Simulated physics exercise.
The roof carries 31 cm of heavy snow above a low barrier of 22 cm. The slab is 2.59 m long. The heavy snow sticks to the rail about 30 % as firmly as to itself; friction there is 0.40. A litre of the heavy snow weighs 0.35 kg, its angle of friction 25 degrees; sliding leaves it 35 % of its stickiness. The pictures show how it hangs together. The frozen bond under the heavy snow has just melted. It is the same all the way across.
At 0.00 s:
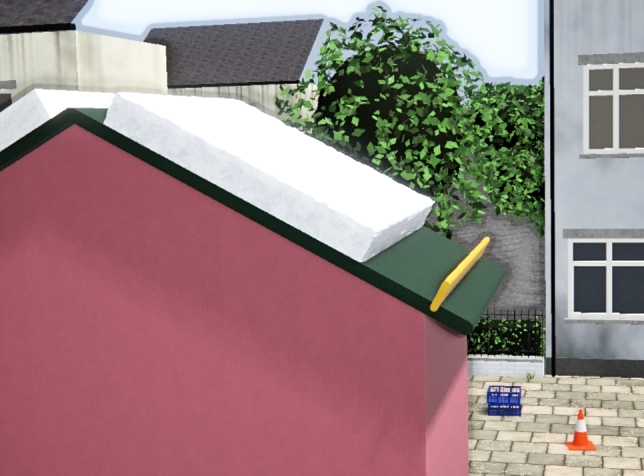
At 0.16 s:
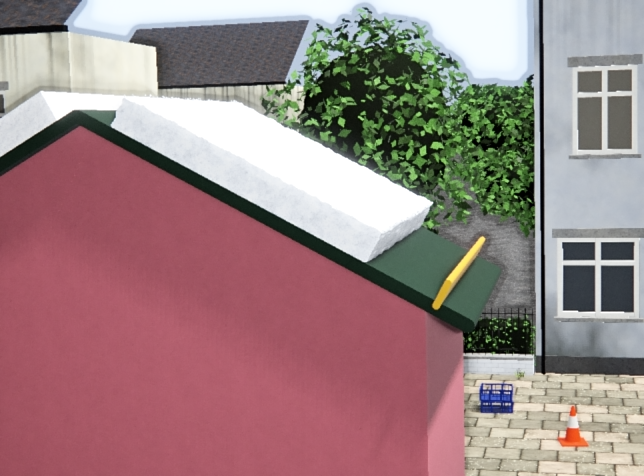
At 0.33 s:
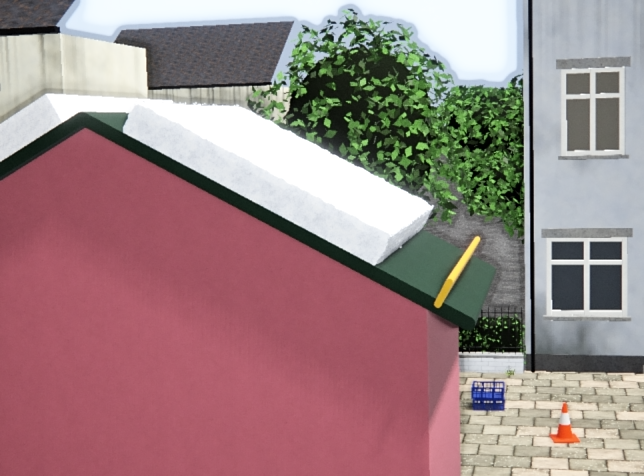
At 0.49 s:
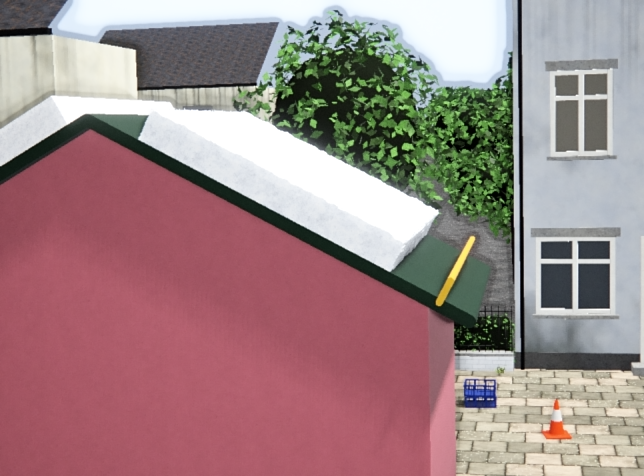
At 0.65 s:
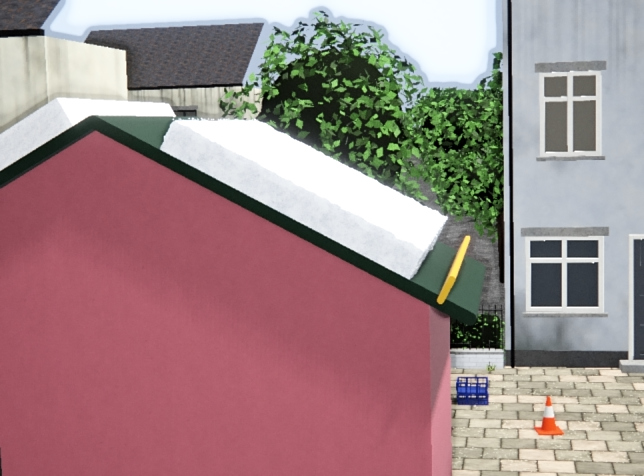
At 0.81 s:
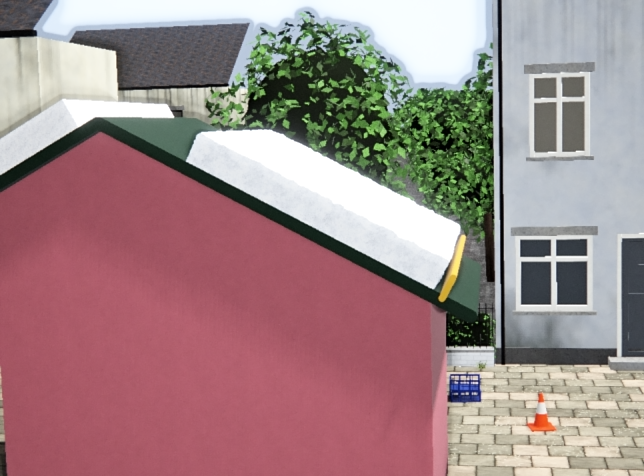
A paved yard beside a grey building with pale-framed windows is seen from roof height, facing the end of a red-walled building. Thick white snow covers its dark green roof, with a yellow bar near the right edge, leafy bushes behind, and a blue crate and orange cone at right. The snow slab slides down the right slope, gathering speed, while the view drifts rightward.
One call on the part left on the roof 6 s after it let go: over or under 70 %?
The part left on the roof 6 s after it let go is over 70 %.
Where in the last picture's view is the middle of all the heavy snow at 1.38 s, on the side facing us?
At about (373, 236).
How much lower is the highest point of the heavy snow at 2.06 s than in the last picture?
About 0.3 m.
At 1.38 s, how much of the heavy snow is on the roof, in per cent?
About 100 %.
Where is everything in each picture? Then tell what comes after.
Foremost bit of the heavy snow at (374, 235), in the first frame.
Foremost bit of the heavy snow at (380, 236), its middle shifted 2.1 cm, in the second frame.
Foremost bit of the heavy snow at (389, 239), its middle shifted 8.8 cm, in the third frame.
Foremost bit of the heavy snow at (403, 245), its middle shifted 21 cm, in the fourth frame.
Foremost bit of the heavy snow at (423, 253), its middle shifted 38 cm, in the fifth frame.
Foremost bit of the heavy snow at (447, 264), its middle shifted 61 cm, in the sixth frame.
After 1.38 s, 99 % of the snow is on the roof.
After 2.06 s, 87 % of the snow is on the roof.
After 2.73 s, 87 % of the snow is on the roof.
After 3.40 s, 87 % of the snow is on the roof.
After 6.00 s, 87 % of the snow is on the roof.
